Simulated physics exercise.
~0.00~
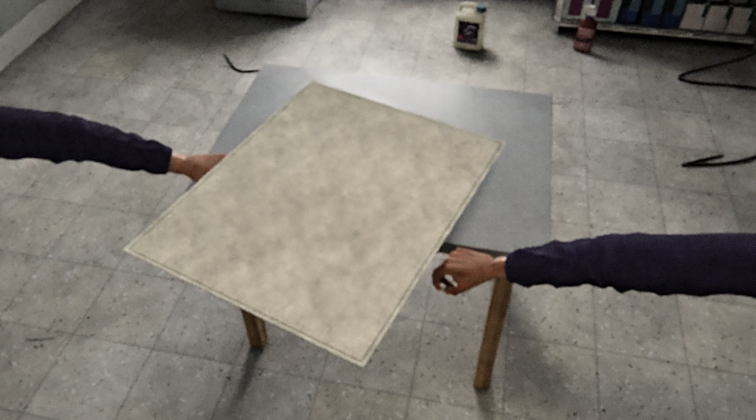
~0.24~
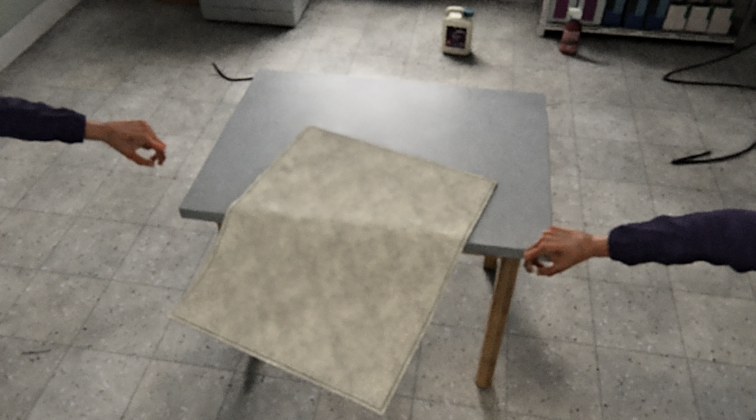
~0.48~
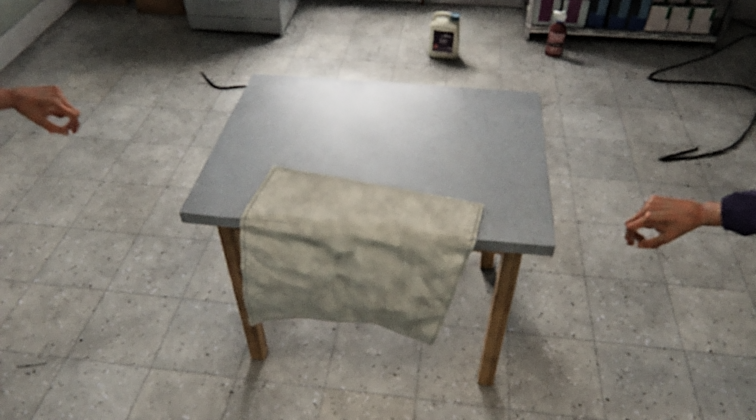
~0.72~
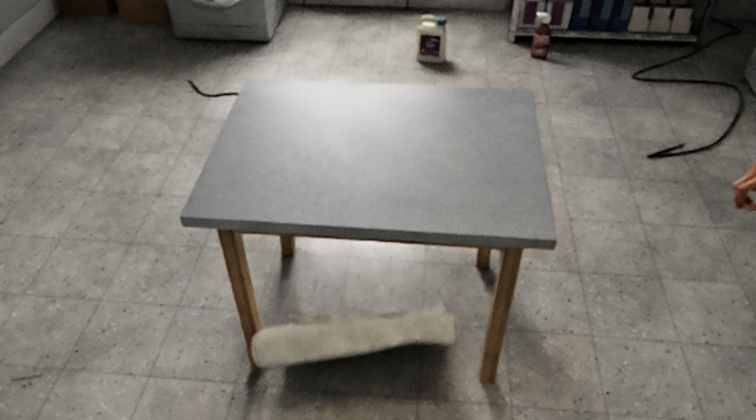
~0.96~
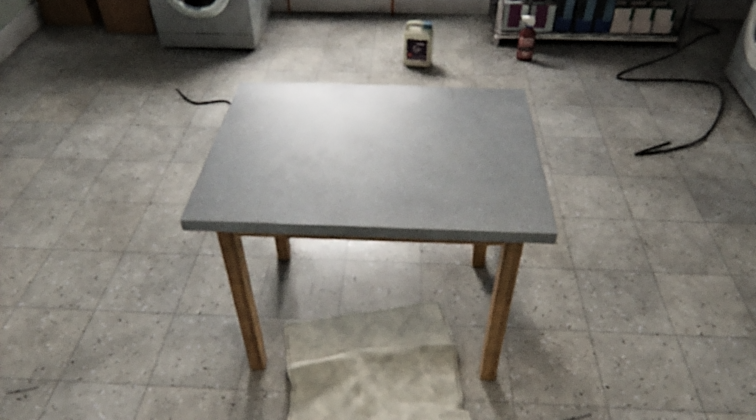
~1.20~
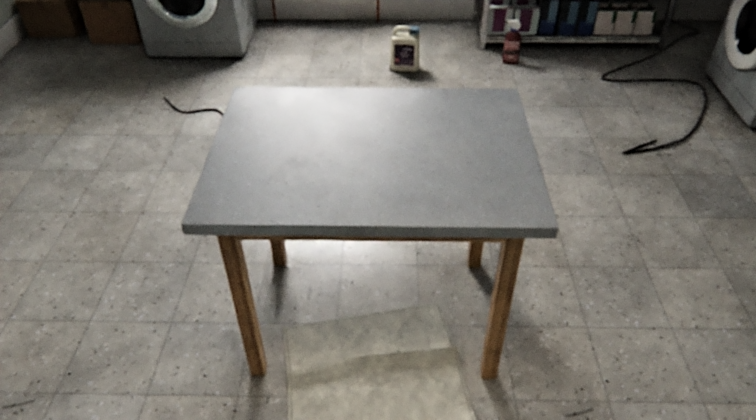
In a laundry room, hands release a beige cloth that slides off a gray table.
